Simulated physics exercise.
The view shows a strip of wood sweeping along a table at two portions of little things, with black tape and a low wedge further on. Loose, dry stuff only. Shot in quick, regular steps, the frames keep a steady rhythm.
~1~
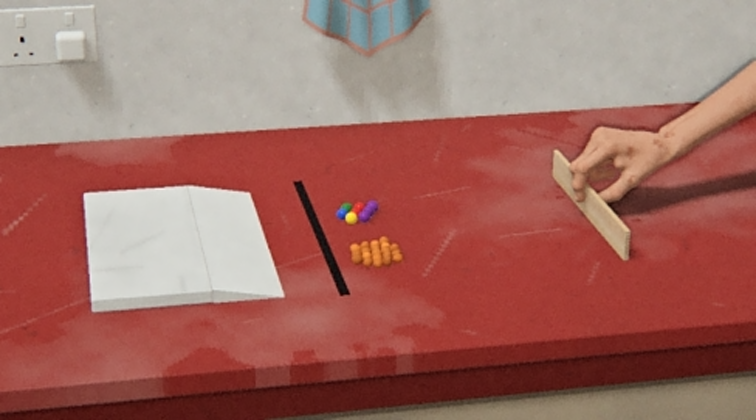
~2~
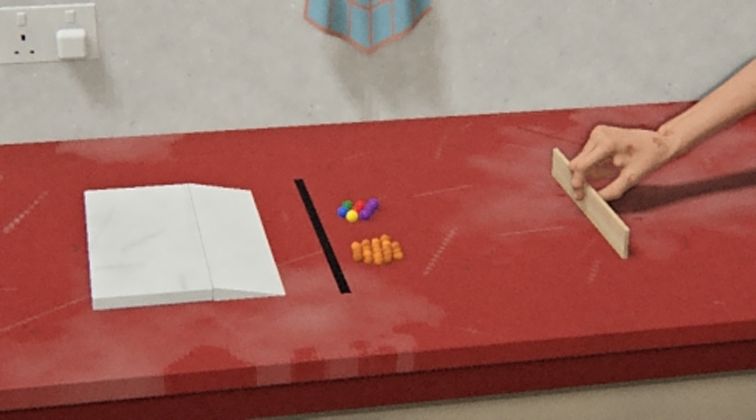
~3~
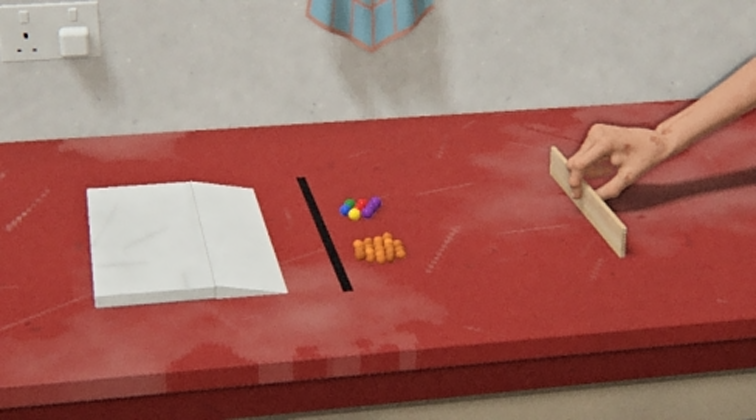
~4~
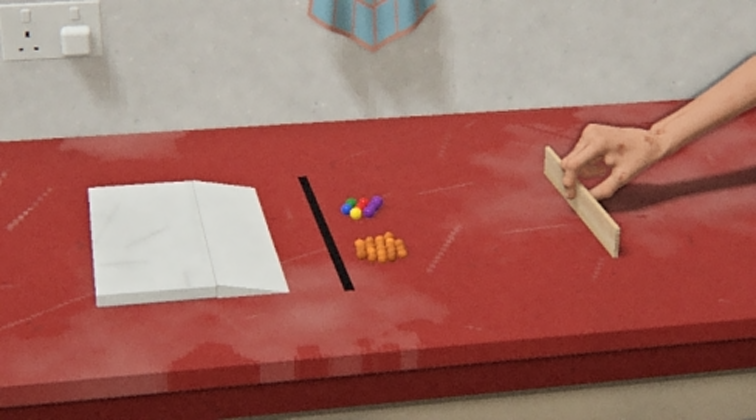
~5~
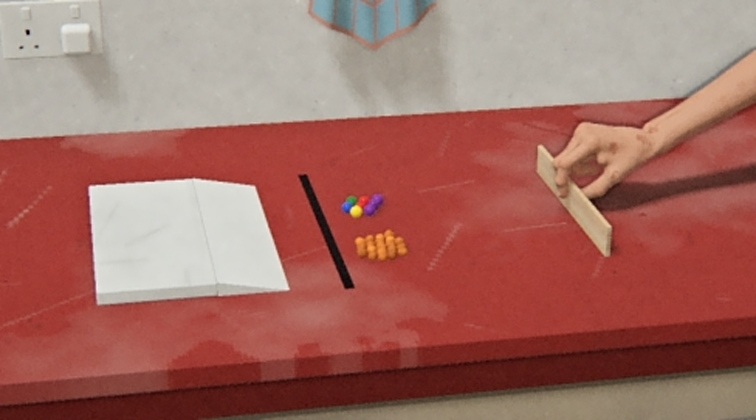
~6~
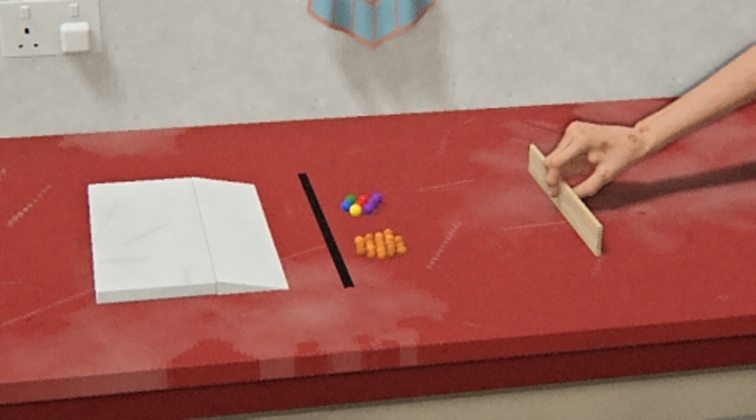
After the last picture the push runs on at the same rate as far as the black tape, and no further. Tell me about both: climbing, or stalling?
The nearer handful? It stays below the top. The farther handful? It stays below the top.
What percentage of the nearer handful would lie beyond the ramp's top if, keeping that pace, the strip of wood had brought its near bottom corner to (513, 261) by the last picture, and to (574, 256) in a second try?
0 % and 0 %.
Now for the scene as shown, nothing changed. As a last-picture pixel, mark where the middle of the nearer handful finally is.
I'd put it at about (303, 251) when it all comes to rest.
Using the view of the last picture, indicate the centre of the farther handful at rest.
Looks to me like it ends up close to (286, 209).
Then, 0.88 s on from there, strip of wood still moving, near (441, 192); nearer handful the whole lot short of the ramp; farther handful the whole lot short of the ramp.
Then, 1.79 s on from there, strip of wood stopped at the black tape; nearer handful the whole lot short of the ramp; farther handful the whole lot short of the ramp.
Then, 2.07 s on from there, strip of wood stopped at the black tape; nearer handful the whole lot short of the ramp; farther handful a little on the ramp, the bulk short of the ramp.
In the end, strip of wood stopped at the black tape; nearer handful none at all past the top, the whole lot short of the ramp; farther handful none at all past the top, the whole lot short of the ramp.
